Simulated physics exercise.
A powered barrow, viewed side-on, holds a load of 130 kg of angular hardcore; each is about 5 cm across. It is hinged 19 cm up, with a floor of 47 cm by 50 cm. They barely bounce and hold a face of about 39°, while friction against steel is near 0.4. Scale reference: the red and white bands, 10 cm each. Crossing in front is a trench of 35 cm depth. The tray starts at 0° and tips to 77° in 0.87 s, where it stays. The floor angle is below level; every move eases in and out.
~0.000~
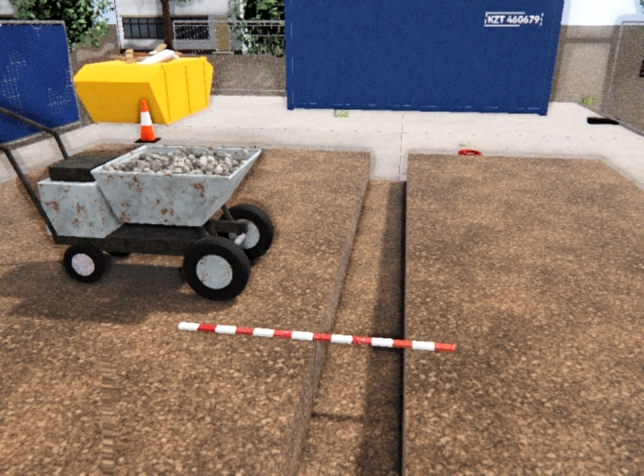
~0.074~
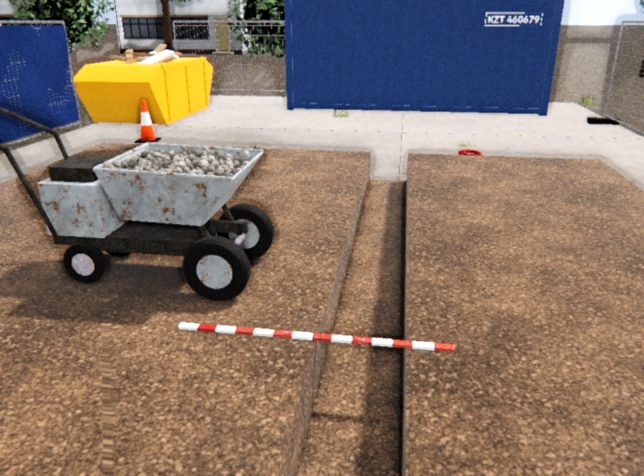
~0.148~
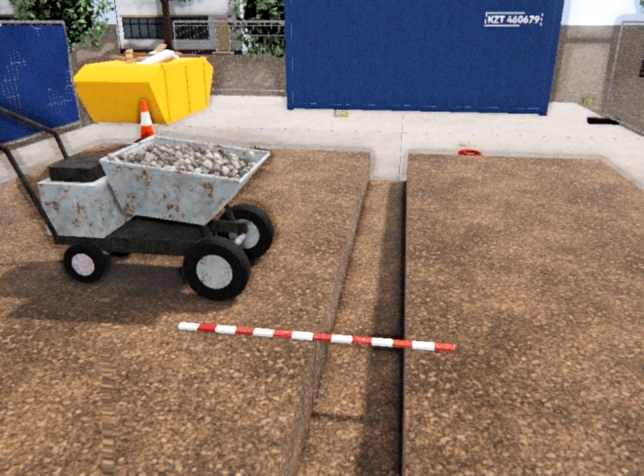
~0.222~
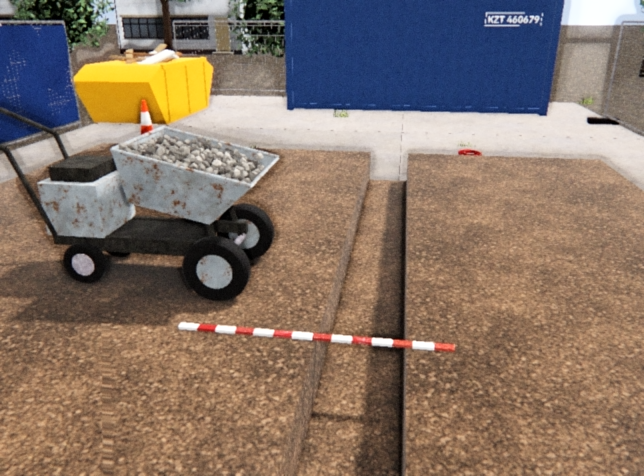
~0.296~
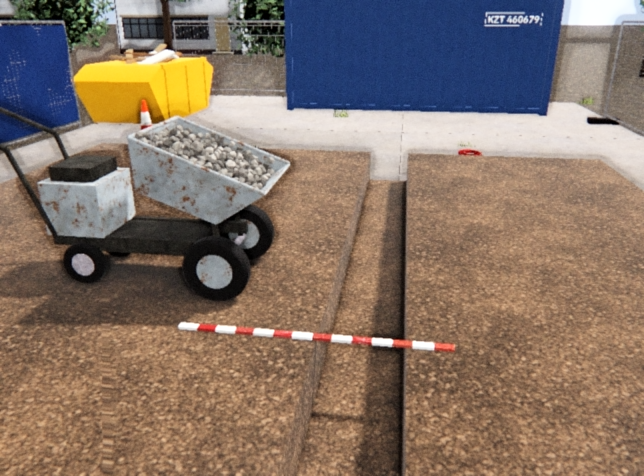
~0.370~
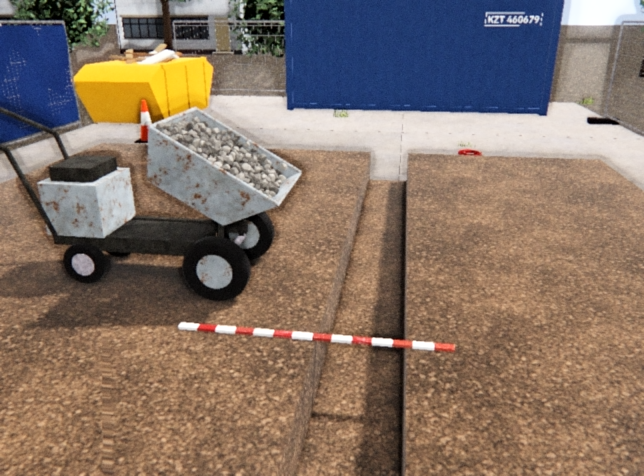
A powered barrow stands still while its grey tray of stones tilts steadily down toward the right.
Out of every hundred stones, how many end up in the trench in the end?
Around 100 in every hundred.
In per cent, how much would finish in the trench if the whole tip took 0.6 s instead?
About 95%.
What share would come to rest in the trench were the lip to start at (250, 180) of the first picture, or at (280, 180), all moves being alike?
I'd expect close to 95 per cent at the first and 70 per cent at the second.
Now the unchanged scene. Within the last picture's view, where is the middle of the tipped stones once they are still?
I'd put it close to (366, 324).
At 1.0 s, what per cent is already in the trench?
By that moment, roughly 40 per cent of the load.
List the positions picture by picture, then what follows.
In the first picture, the tray is at 0°, its lip at (229, 178); the top of the load is at (196, 154).
In the second picture, lip at (232, 179), floor tilted 2°, highest stones at (190, 154); the stones move at 0.3 m/s on average.
In the third picture, lip at (240, 181), floor tilted 6°, highest stones at (161, 150); the stones move at 0.7 m/s on average.
In the fourth picture, lip at (251, 186), floor tilted 12°, highest stones at (160, 143); the stones move at 0.9 m/s on average.
In the fifth picture, the tray is at 21°, its lip at (264, 194); the top of the load is at (172, 133); the stones move at 1.1 m/s on average.
In the sixth picture, the tray is at 30°, its lip at (278, 205); the top of the load is at (189, 125); the stones move at 1.2 m/s on average.
After 0.6 s the floor is at 65°; 100 % in the tray; the foremost stones are at (319, 232).
After 1.0 s the floor is at 77°; 61 % in the tray, 1 % short of the trench, 38 % in the trench; the foremost stones are at (400, 318).
After 1.3 s the floor is at 77°; 25 % in the tray, 1 % short of the trench, 74 % in the trench; the foremost stones are at (430, 315).
After 3.3 s the floor is at 77°; 0 % in the tray, 100 % in the trench; the foremost stones are at (440, 321).
